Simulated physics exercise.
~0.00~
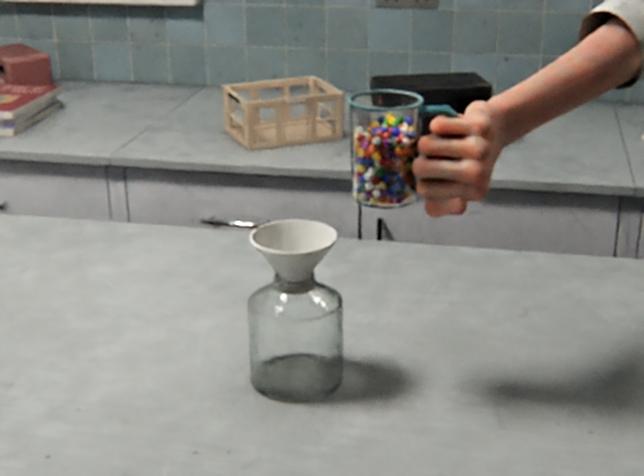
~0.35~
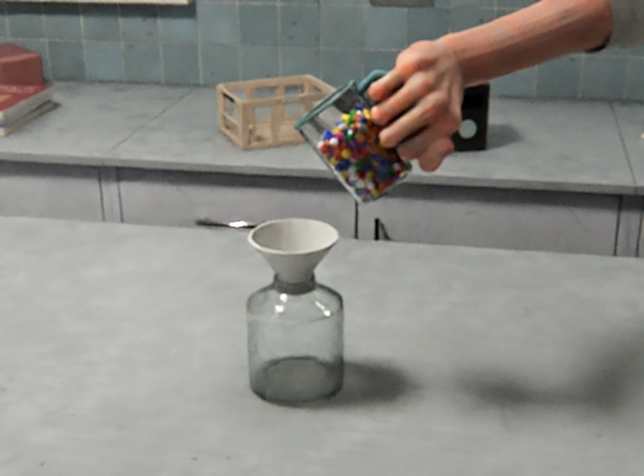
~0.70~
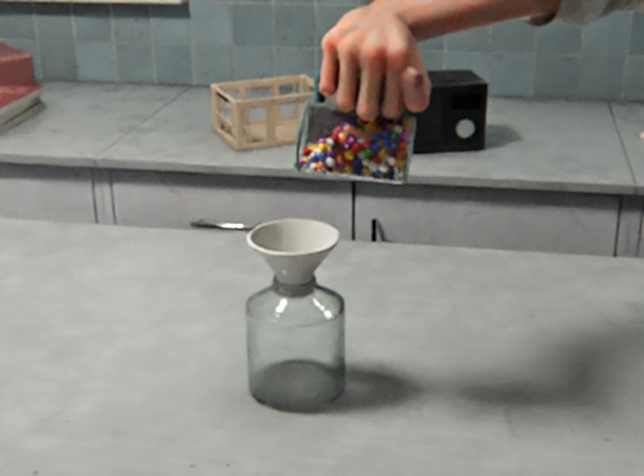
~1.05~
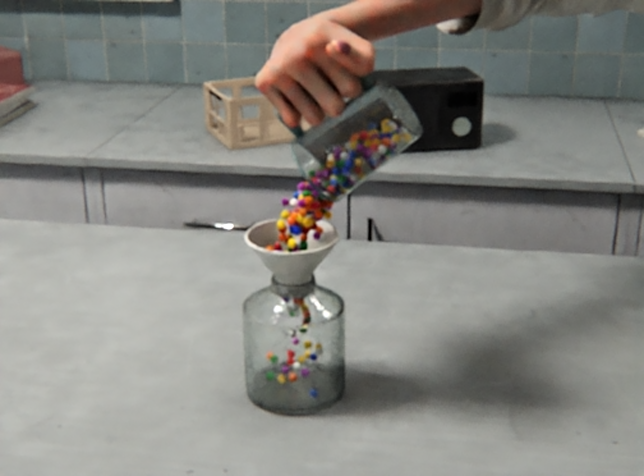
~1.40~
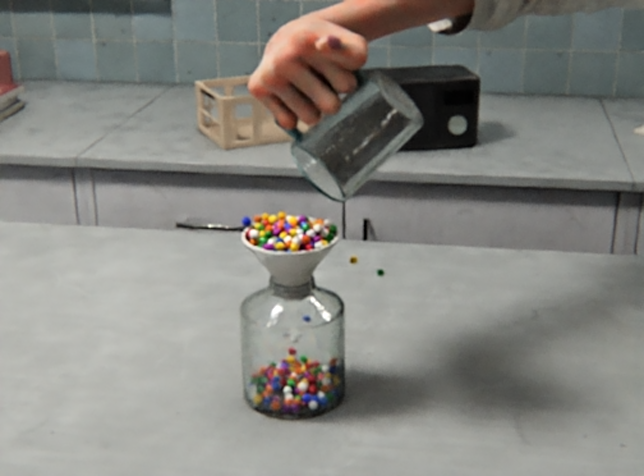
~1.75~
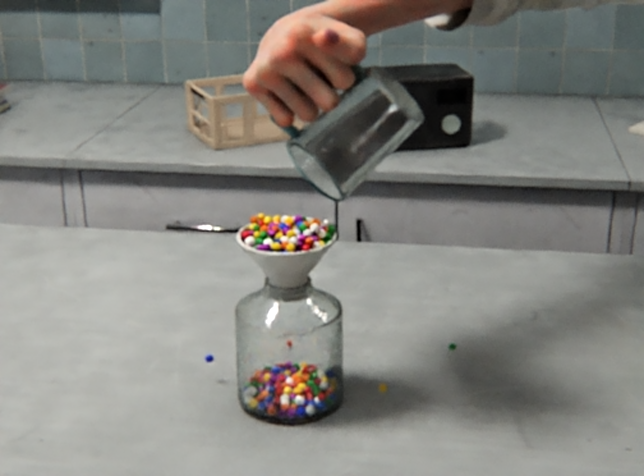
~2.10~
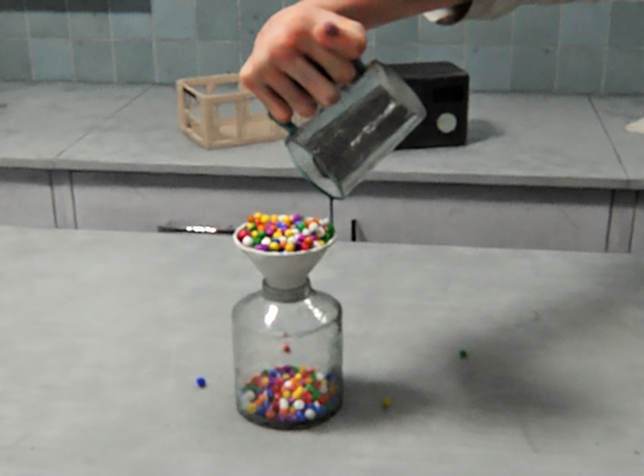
On a grey countertop, a hand tips a clear cup of colourful beads over a white funnel set in a glass jar; some beads drop into the jar and a few scatter outside, but the funnel ends heaped full beneath the emptied cup.
